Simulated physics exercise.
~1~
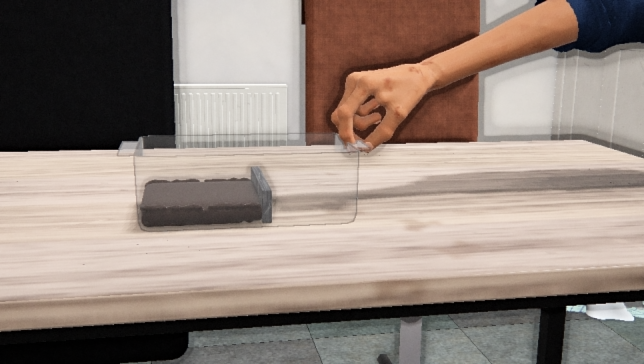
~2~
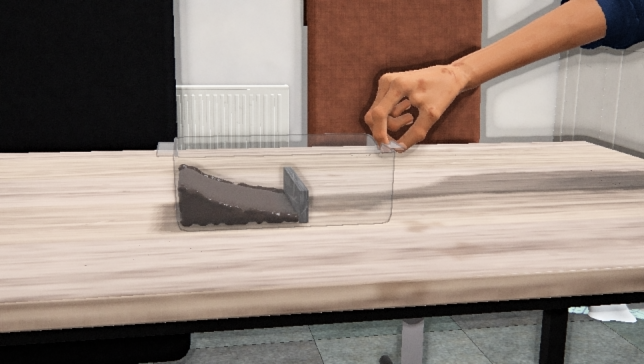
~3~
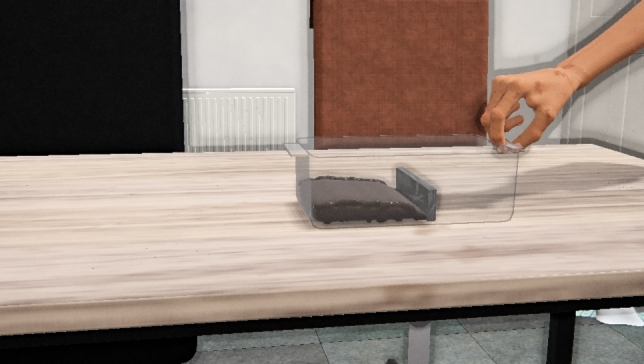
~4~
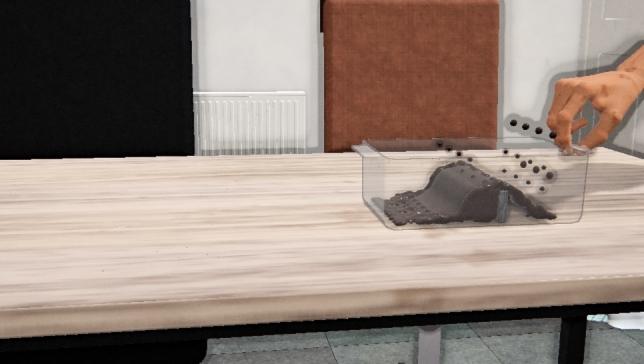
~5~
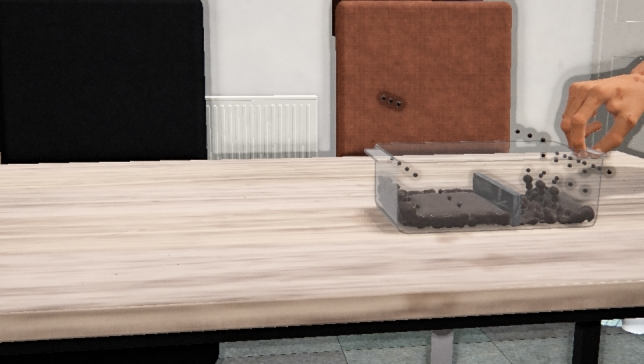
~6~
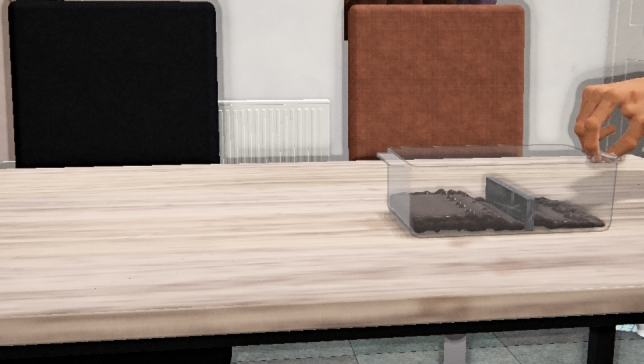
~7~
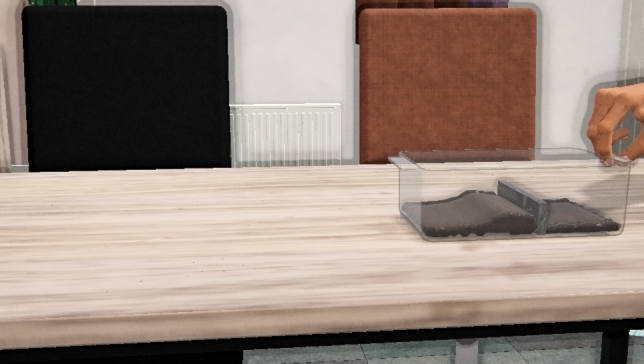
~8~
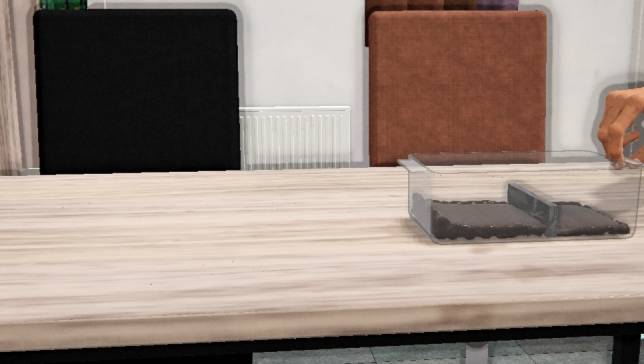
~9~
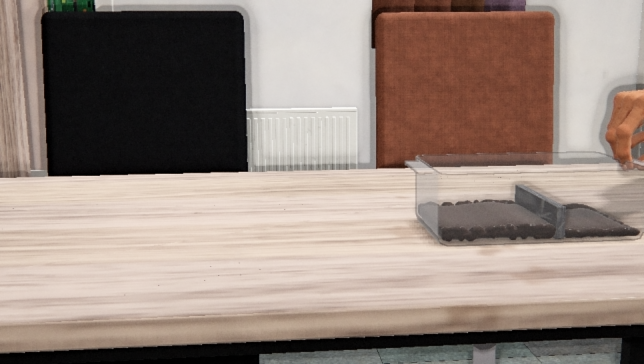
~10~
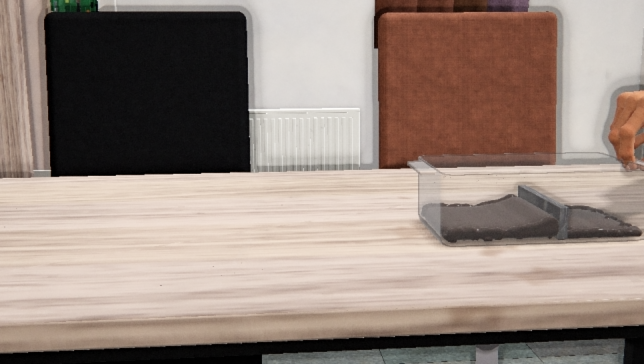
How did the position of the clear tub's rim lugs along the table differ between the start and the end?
At the start the lugs were left of the middle of the view, with the tub mostly in front of the radiator. By the end they were well over to the right, with the tub in front of the brown chair and reaching past it.
